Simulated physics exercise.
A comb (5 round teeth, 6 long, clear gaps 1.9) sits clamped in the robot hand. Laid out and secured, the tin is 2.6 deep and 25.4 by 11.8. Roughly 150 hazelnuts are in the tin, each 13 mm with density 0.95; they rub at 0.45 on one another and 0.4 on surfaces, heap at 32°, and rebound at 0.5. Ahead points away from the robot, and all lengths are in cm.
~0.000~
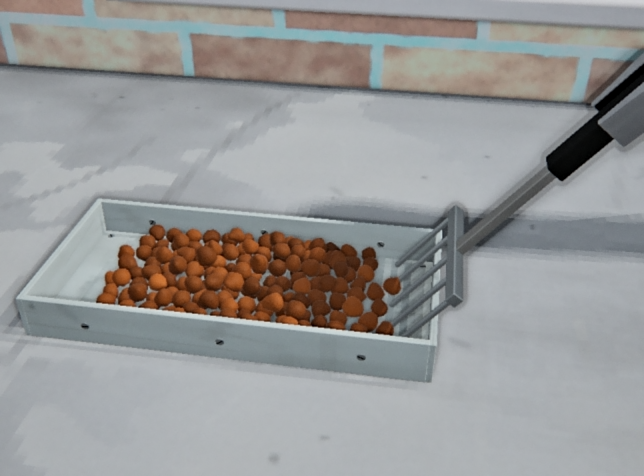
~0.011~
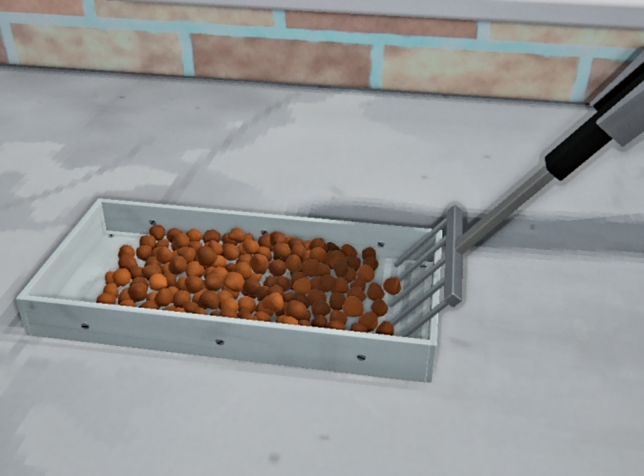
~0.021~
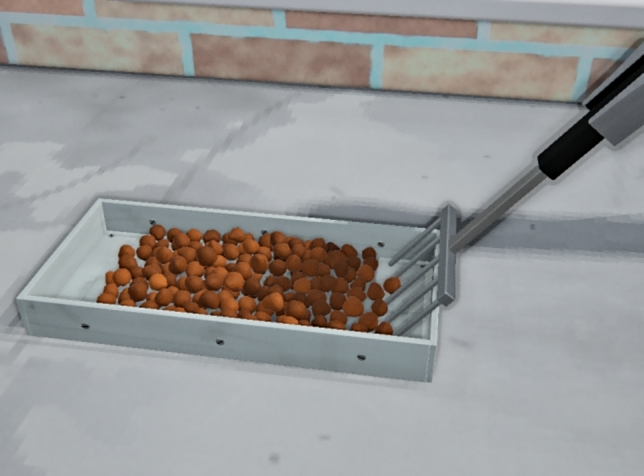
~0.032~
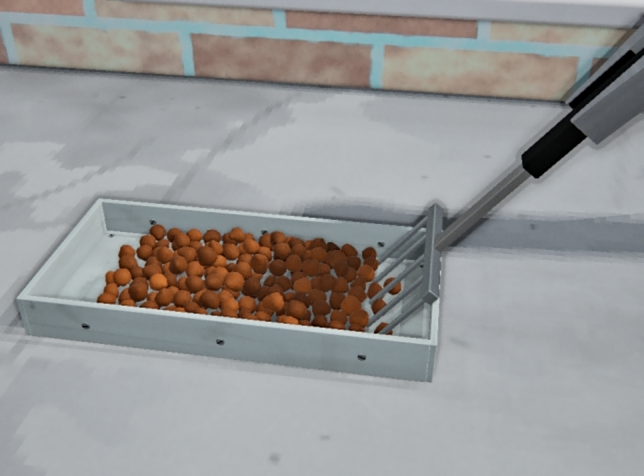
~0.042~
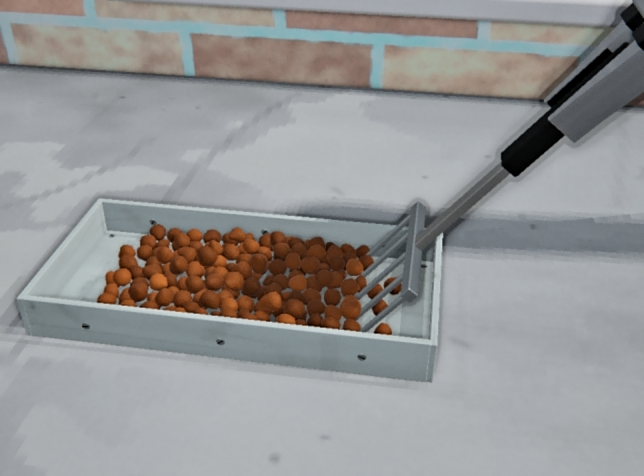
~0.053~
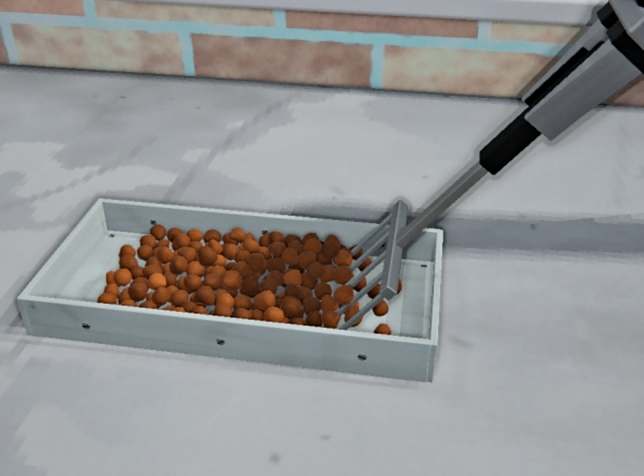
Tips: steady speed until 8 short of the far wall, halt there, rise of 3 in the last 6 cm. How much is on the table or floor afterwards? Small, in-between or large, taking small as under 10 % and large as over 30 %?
In-between.
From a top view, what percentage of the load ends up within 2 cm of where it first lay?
Something close to 5 percent, I'd say.
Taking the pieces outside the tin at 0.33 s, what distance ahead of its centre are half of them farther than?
Roughly 22 cm.
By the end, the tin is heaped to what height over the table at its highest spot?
3.5 cm, roughly.
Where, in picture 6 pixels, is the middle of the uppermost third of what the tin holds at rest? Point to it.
Close to (106, 265).
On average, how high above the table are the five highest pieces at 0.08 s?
I'd put them at some 5 centimetres up.
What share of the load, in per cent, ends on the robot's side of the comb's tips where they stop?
Roughly 25 %.
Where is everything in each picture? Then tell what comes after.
The first frame shows comb bar at (455, 252), sloping 52°; upper third of the load around (241, 273), from x 105 to 390, top at y 235; 154 in the tin.
The second frame shows comb bar at (454, 252), sloping 52°; upper third of the load around (242, 273), from x 105 to 390, top at y 235.
The third frame shows comb bar at (447, 251), sloping 52°; upper third of the load around (242, 273), from x 105 to 390, top at y 235.
The fourth frame shows comb bar at (433, 250), sloping 52°; upper third of the load around (245, 276), from x 105 to 395, top at y 235.
The fifth frame shows comb bar at (414, 248), sloping 52°; upper third of the load around (252, 278), from x 105 to 395, top at y 235.
The sixth frame shows comb bar at (395, 246), sloping 52°; upper third of the load around (264, 275), from x 105 to 395, top at y 235; 154 in the tin.
After 0.08 s, sloping 52°, highest piece 5 above the table; 154 in the tin.
After 0.11 s, sloping 52°, highest piece 6 above the table; 154 in the tin.
After 0.33 s, sloping 52°, highest piece 4 above the table; 132 in the tin, 22 on the table or floor.
After 1.03 s, sloping 52°, highest piece 3 above the table; 130 in the tin, 24 on the table or floor.
At rest, 130 in the tin, 24 on the table or floor. That is 16 % on the table or floor.
